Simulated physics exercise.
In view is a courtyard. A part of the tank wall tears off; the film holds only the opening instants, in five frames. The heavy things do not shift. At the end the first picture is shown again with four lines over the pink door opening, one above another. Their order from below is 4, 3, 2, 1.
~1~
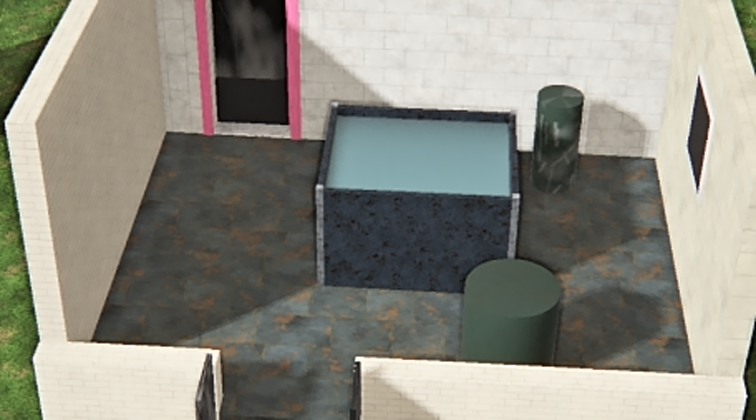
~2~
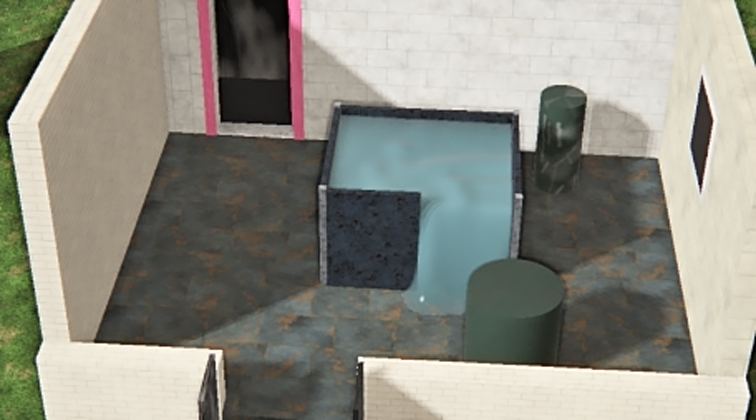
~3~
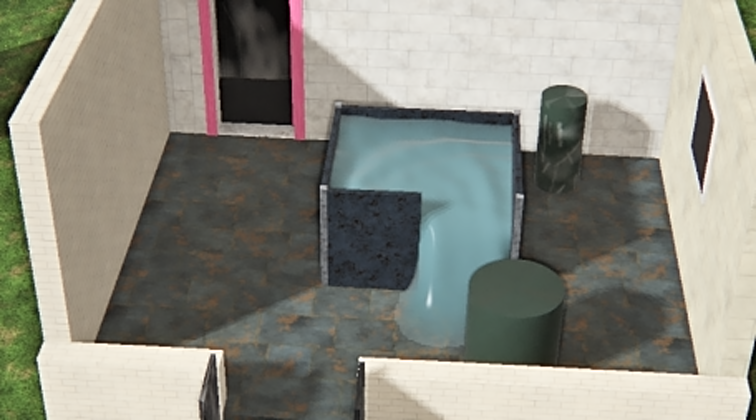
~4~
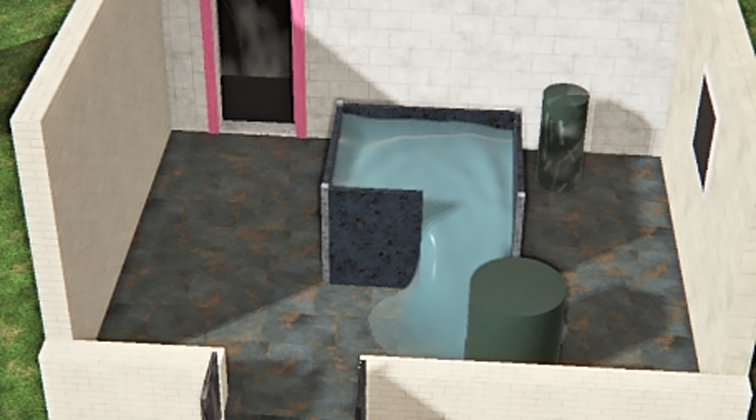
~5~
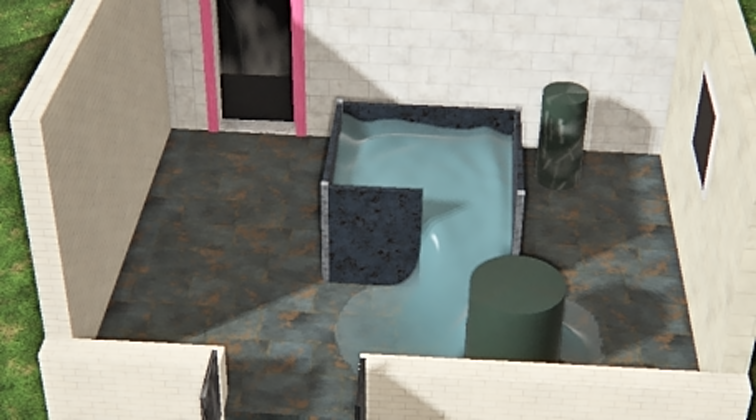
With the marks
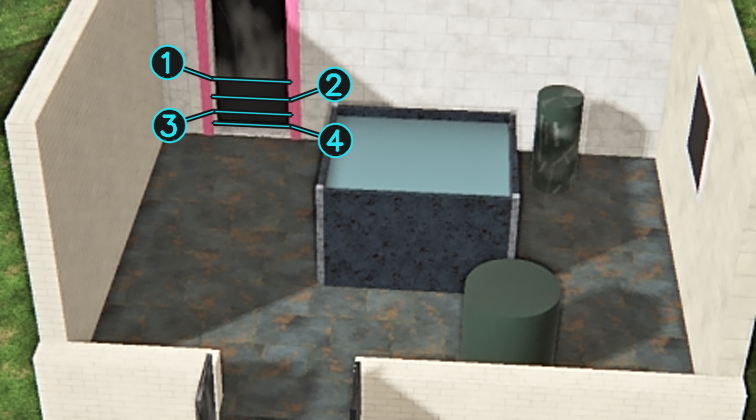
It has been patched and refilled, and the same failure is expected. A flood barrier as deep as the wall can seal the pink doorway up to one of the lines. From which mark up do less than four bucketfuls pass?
Mark 4.
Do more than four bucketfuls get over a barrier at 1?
No, not at all.
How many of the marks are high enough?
All of them.
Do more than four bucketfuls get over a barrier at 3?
No.
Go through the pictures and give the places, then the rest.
Water in the tank at rest, its middle at (421, 157); foot of the pink doorway at (253, 136); open gate at (287, 349).
Water covers 1 % of the ground and shows as far out as (412, 300).
Water covers 4 % of the ground and shows as far out as (423, 336).
Water covers 7 % of the ground and shows as far out as (405, 330).
Water covers 12 % of the ground and shows as far out as (589, 341).
On the marked copy, 1 at (250, 80); 2 at (251, 98); 3 at (252, 113); 4 at (252, 124); from the bottom up 4, 3, 2, 1.
For mark 1, nothing gets over.
For mark 2, nothing gets over.
For mark 3, nothing gets over.
For mark 4, nothing gets over.
